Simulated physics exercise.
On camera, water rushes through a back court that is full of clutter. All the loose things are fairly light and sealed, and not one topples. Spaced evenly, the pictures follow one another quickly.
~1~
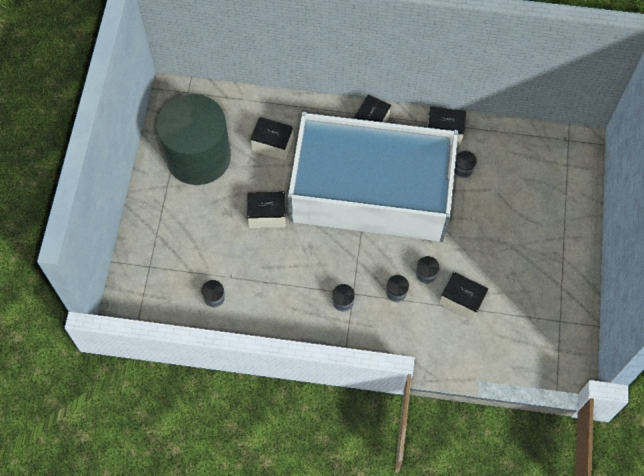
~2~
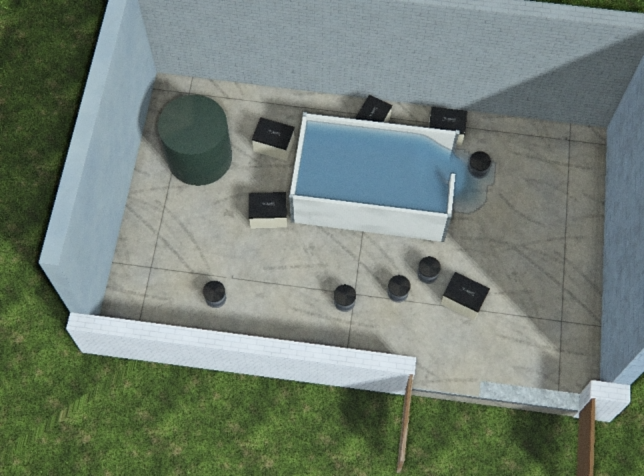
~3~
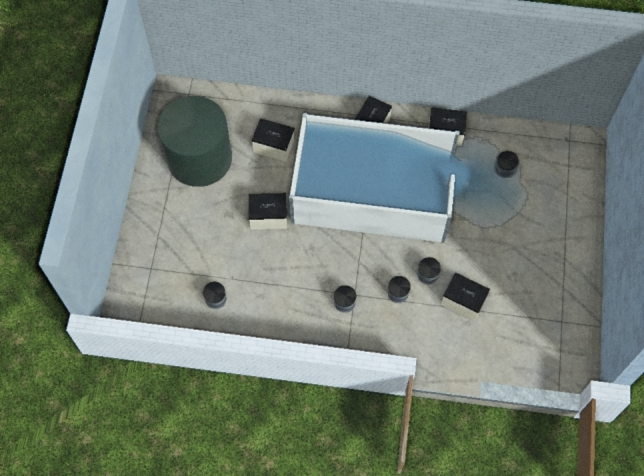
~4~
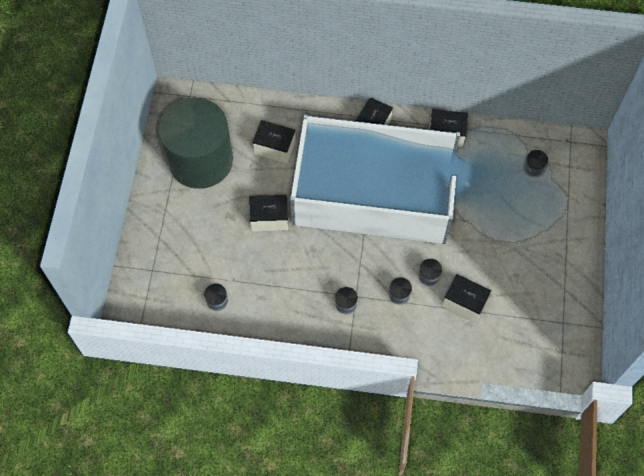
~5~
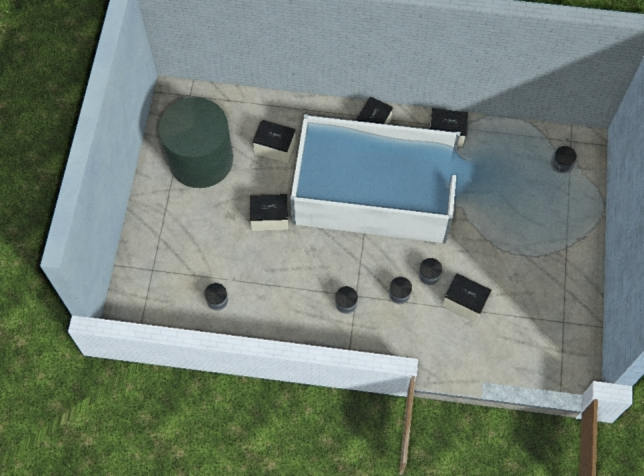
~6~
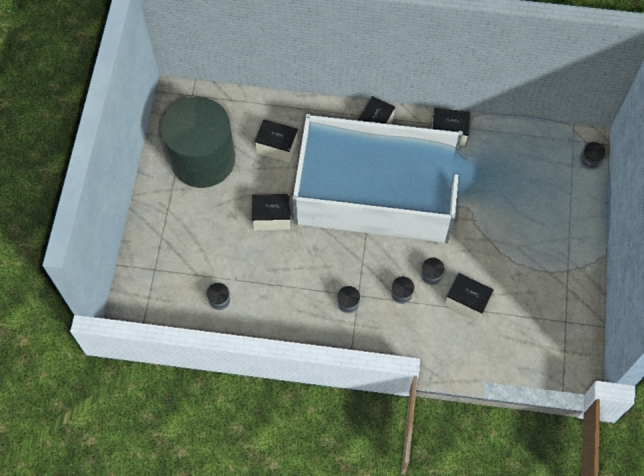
The clip shows a walled court with a raised water tank among dark-topped boxes and small dark pails; water pours from the tank's right side and spreads across the floor as one pail slides right, while other objects stay put.
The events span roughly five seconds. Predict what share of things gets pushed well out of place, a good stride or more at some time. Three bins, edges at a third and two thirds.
Band-wise it's the bottom band, under a third.
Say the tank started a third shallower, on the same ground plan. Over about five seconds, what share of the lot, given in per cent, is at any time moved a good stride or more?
I'd put it near 10 percent.
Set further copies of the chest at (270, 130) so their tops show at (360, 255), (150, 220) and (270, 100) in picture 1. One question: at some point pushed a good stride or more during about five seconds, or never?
Listed in sequence, the answers are remains nearby, remains nearby and remains nearby.
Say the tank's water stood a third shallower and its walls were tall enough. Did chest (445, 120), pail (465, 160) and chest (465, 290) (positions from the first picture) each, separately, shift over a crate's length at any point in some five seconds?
Well, in sequence: Not carried that far, carried that far, not carried that far.
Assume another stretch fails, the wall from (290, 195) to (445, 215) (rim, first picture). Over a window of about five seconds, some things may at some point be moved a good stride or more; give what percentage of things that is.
About 50 per cent.
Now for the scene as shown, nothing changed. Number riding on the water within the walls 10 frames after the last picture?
My count is 1.
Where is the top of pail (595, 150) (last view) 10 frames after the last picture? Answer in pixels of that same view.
Somewhere near (583, 122).
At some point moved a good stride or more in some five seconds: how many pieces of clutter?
The total is 2.
A moment on, 1 of 10 are well off their spots; 1 afloat.
Next, 1 of 10 are well off their spots; 1 afloat.
Later, 1 of 10 are well off their spots; 1 afloat.
In the end, 2 of 10 are well off their spots, and 2 have been at some point; 2 afloat.
